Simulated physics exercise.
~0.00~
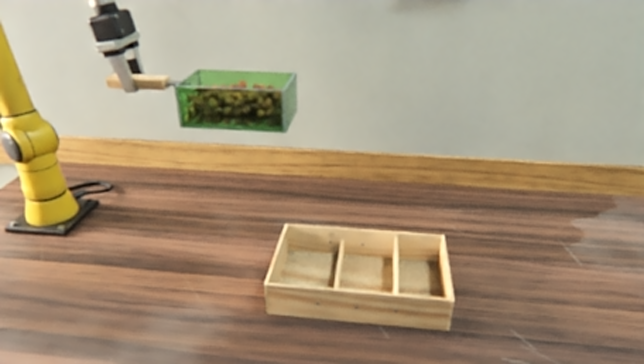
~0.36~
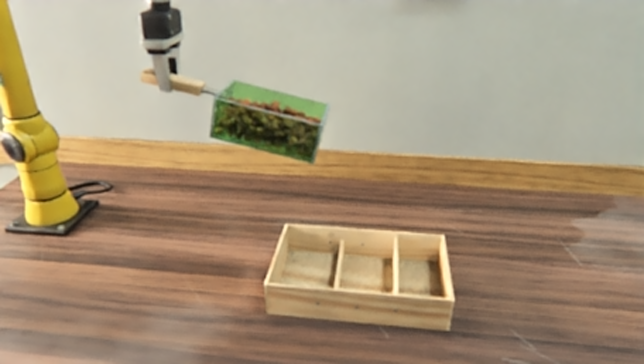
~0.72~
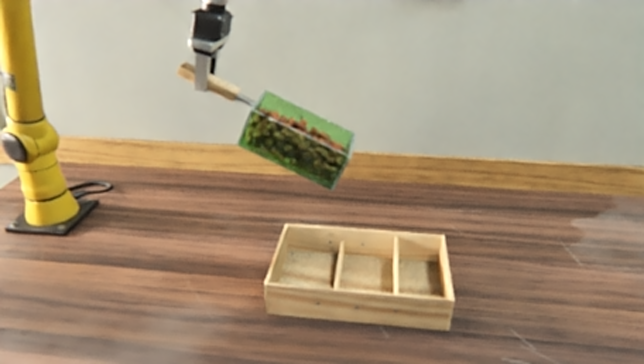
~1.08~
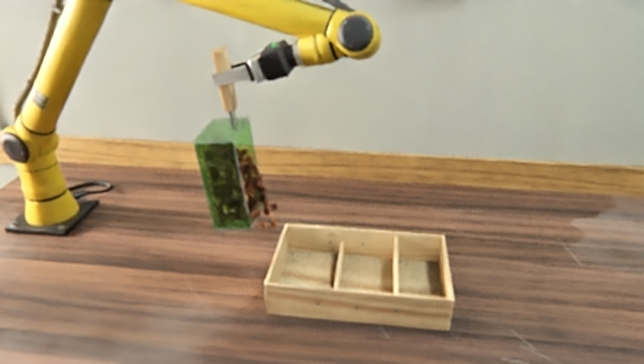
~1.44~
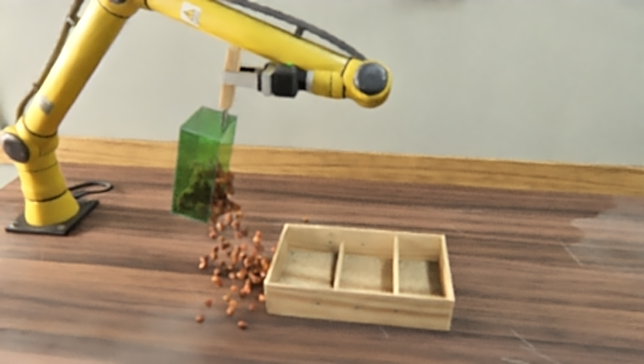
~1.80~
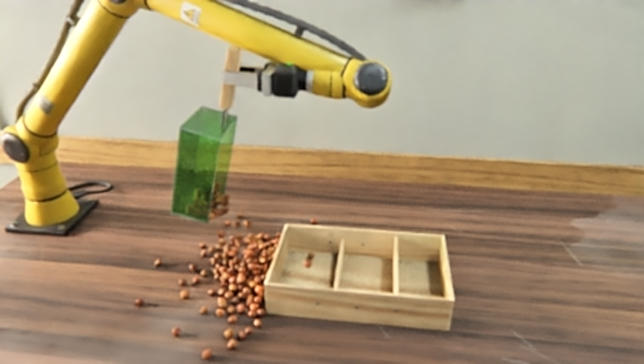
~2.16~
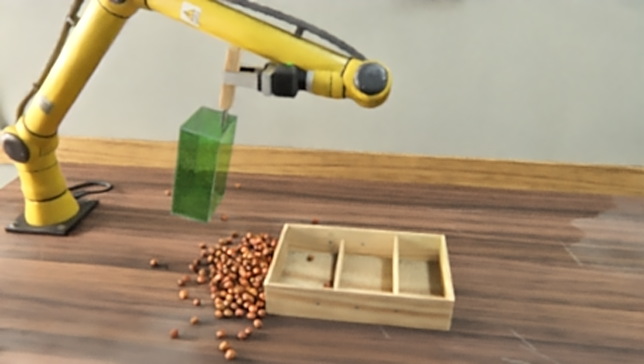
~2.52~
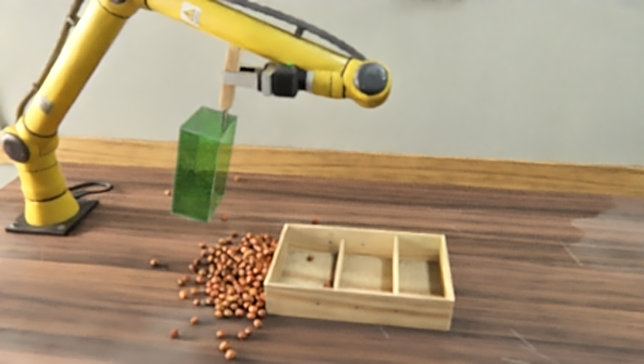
The footage shows a yellow robotic arm carrying a green transparent box of hazelnuts rightward and down toward a divided wooden crate, then tipping it steeply. The nuts pour onto the table left of the crate, with only a couple landing inside, and the emptied box stays held above.
